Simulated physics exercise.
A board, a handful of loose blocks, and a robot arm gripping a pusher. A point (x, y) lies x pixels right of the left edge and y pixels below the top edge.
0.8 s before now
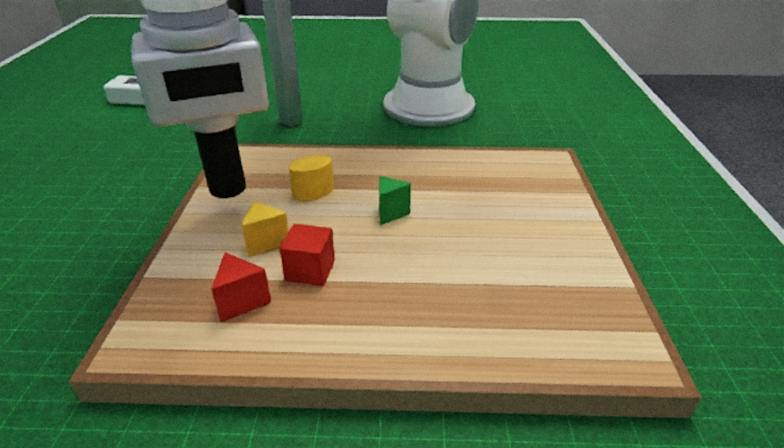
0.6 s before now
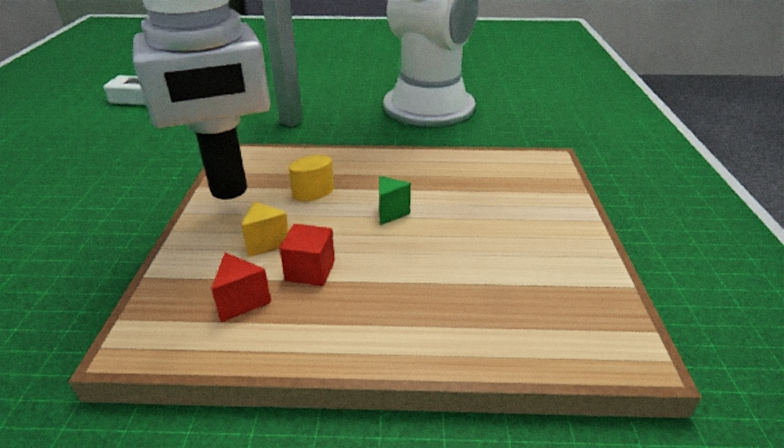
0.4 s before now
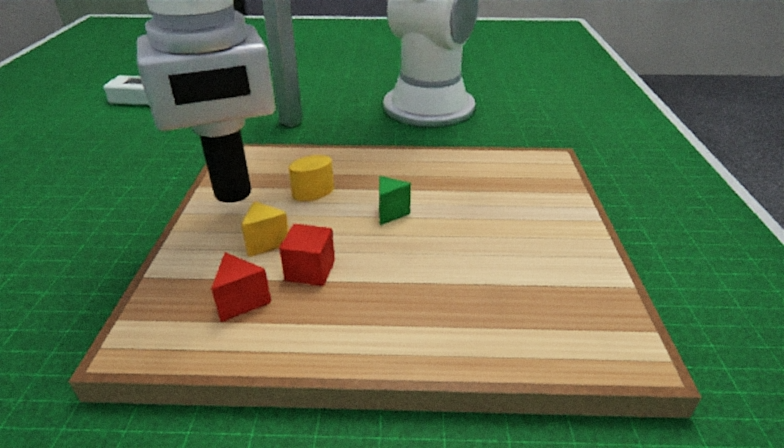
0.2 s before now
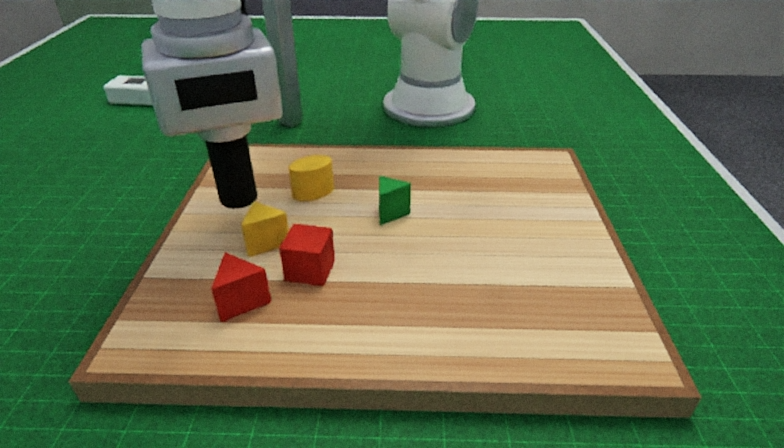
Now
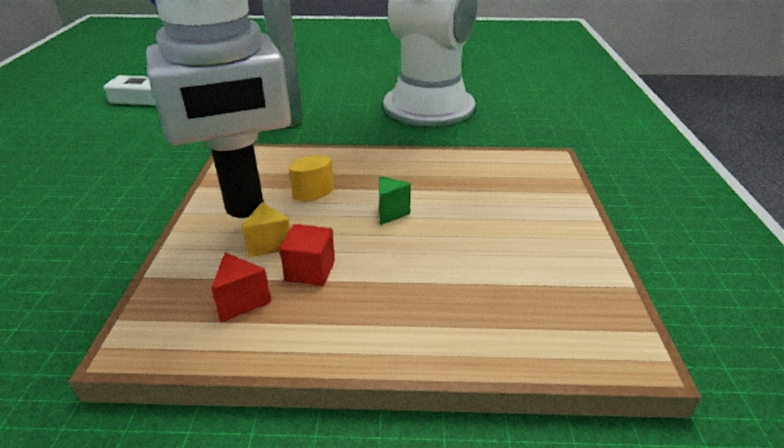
At first, a robot arm holds a black pusher near the back left of a wooden board, behind several red, yellow and green blocks. The pusher then moves slowly forward and slightly right until it reaches the yellow triangular block, which shifts barely at all while the other blocks stay still.
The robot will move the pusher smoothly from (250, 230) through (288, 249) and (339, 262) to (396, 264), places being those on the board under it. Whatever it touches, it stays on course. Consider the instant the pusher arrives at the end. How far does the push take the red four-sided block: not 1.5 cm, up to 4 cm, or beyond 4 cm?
Distance: Above 4 cm.
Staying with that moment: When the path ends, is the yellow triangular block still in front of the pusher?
Going by the path, no.
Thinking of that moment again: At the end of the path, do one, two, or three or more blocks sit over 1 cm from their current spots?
Most likely two.
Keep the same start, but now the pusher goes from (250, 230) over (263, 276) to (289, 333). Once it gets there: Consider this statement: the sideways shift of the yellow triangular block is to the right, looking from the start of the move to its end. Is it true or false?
It is false.
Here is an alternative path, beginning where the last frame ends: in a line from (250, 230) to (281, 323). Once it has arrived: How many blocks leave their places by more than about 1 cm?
I count three at least.
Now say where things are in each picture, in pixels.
In the first picture, pusher tip at (228, 190); block tops, yellow triangular block at (261, 212); red four-sided block at (306, 237); green triangular block at (390, 184).
In the second picture, pusher at (229, 191); blocks unchanged.
In the third picture, pusher at (233, 194); blocks unchanged.
In the fourth picture, pusher at (239, 200); blocks unchanged.
In the fifth picture, pusher at (245, 208); yellow triangular block at (264, 214); red four-sided block at (306, 237); green triangular block at (390, 184).
What follows on the original path. One third of the way, pusher at (286, 228); yellow triangular block at (279, 240), turned 55° clockwise; red four-sided block at (316, 241).
Two thirds of the way, pusher at (339, 240); yellow triangular block at (284, 245), turned 85° clockwise; red four-sided block at (343, 257), turned 50° clockwise.
At the end, pusher at (397, 242); yellow triangular block at (284, 245), turned 85° clockwise; red four-sided block at (351, 260), turned 80° clockwise; green triangular block in place.
